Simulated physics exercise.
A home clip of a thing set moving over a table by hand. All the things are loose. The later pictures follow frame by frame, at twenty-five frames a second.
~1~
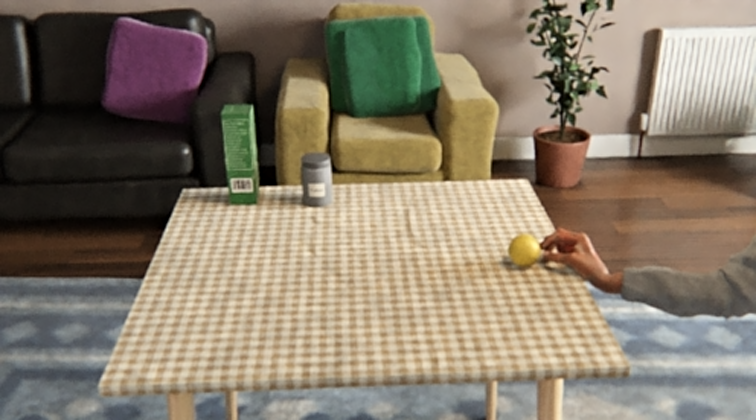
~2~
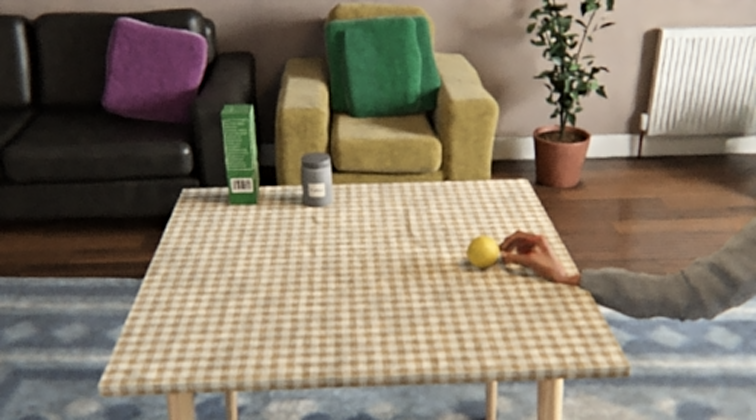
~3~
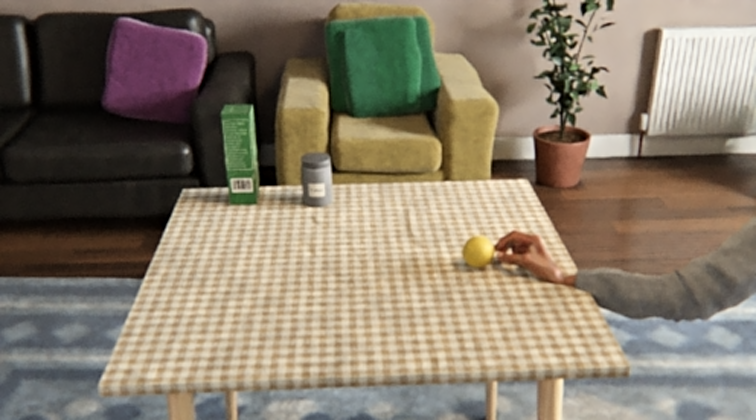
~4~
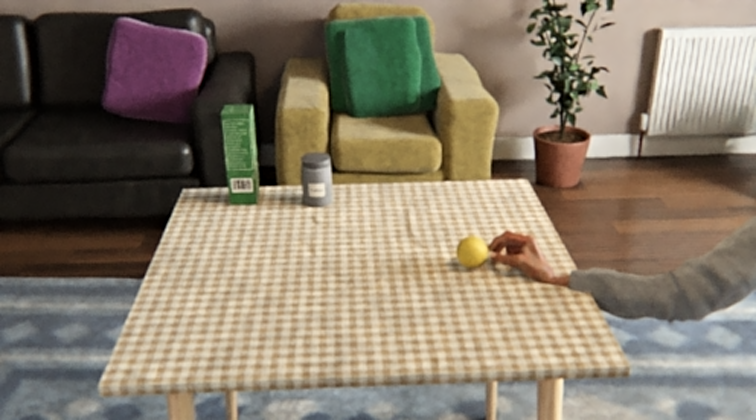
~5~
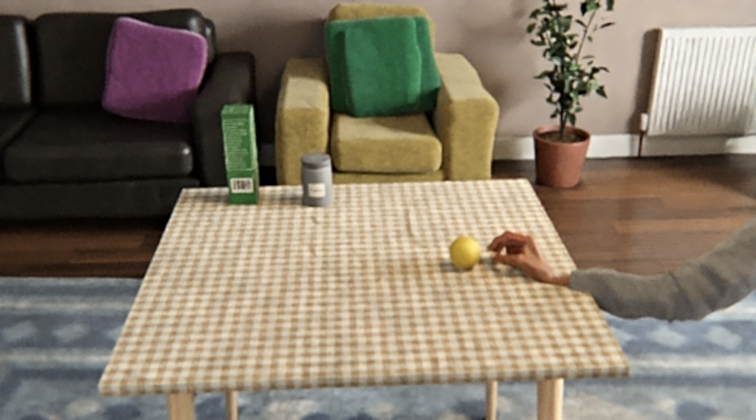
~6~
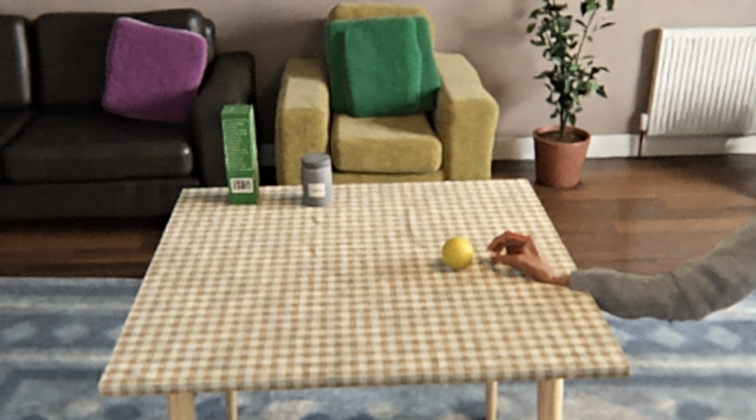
To begin with, a hand holds a yellow lemon near the right side of a checked tablecloth, with a green box and a gray container standing at the back. The hand moves the lemon left and lets go, and the lemon rolls slowly a little farther left while the hand stays behind.
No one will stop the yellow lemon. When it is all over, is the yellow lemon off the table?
The yellow lemon remains on top.
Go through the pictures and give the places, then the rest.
Under the hand; yellow lemon (524, 250), in the first picture.
Under the hand; yellow lemon (483, 251), in the second picture.
Under the hand; yellow lemon (479, 252), in the third picture.
Yellow lemon (472, 252), in the fourth picture.
Yellow lemon (465, 252) moved a little, in the fifth picture.
Yellow lemon (458, 253) moved a little, in the sixth picture.
Then, 0.20 s later than the last frame, yellow lemon moved about its own width near (427, 254).
Then, 0.50 s later than the last frame, yellow lemon moved well along near (397, 255).
When it is over, moved from the start, yellow lemon. End places, in pixels of the last picture, yellow lemon near (385, 255).
